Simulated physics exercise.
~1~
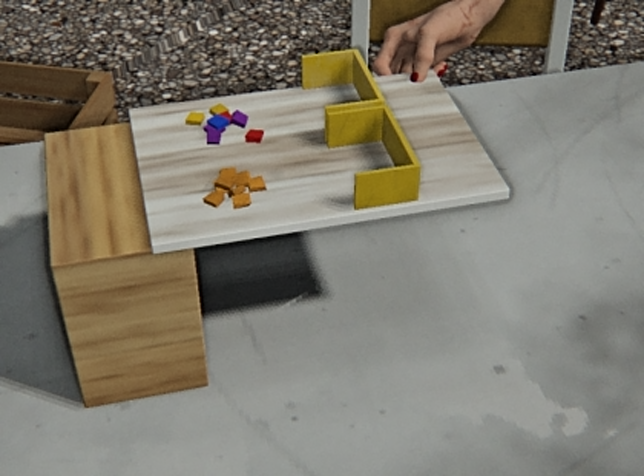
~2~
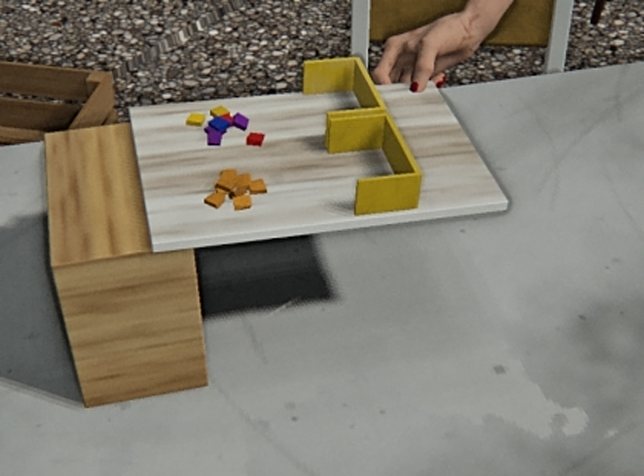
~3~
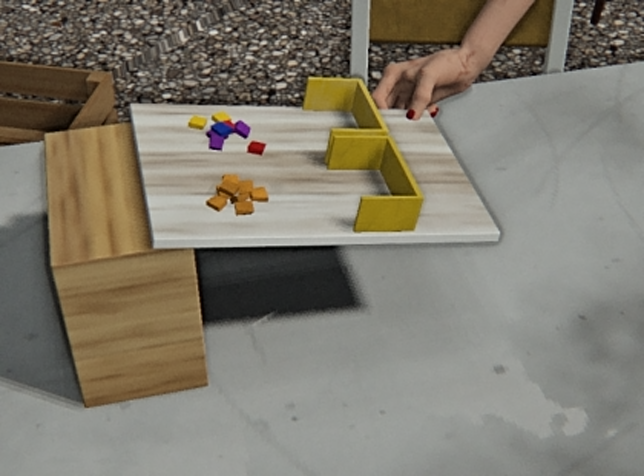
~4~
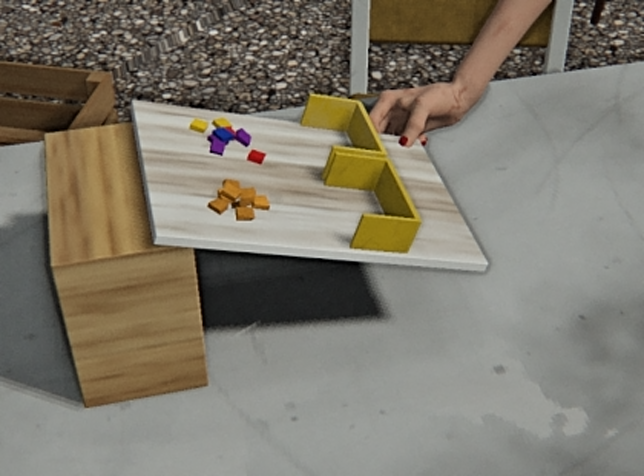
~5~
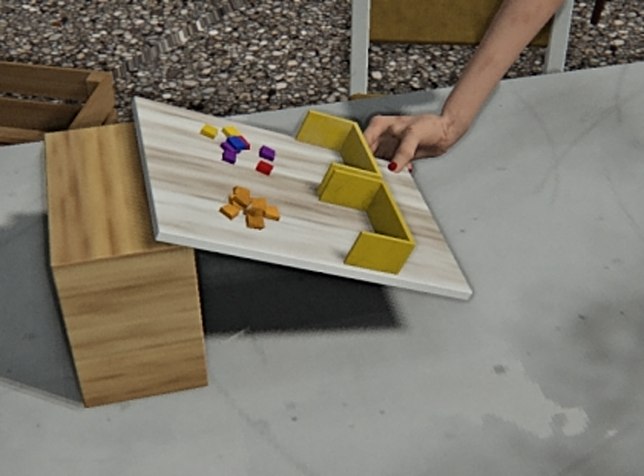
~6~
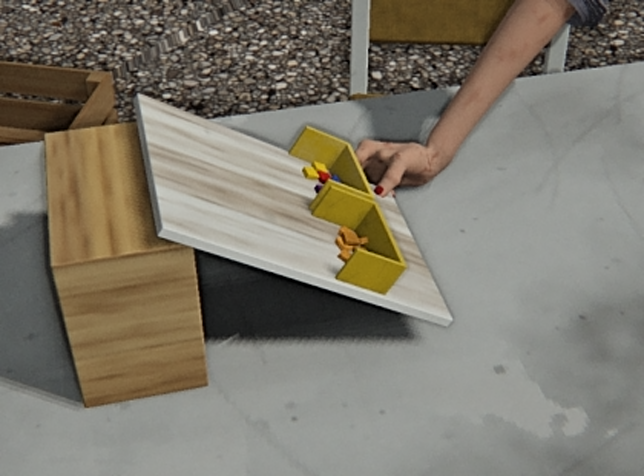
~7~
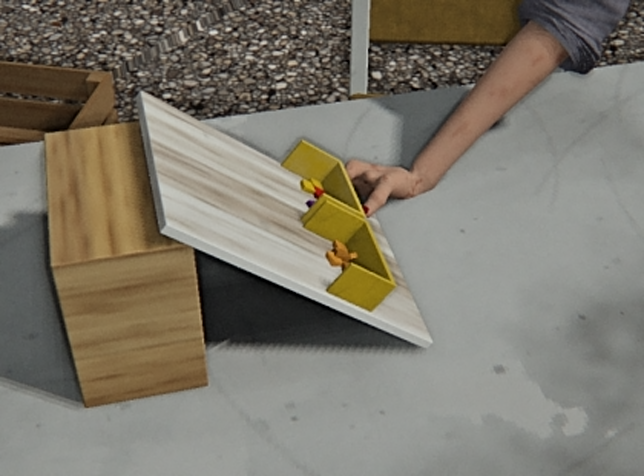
A hand lowered the right end of a pale board whose other end rested on a wooden block, and as it grew steeper, an orange heap and a mixed-colour heap slid down and ended up gathered against the yellow barriers.
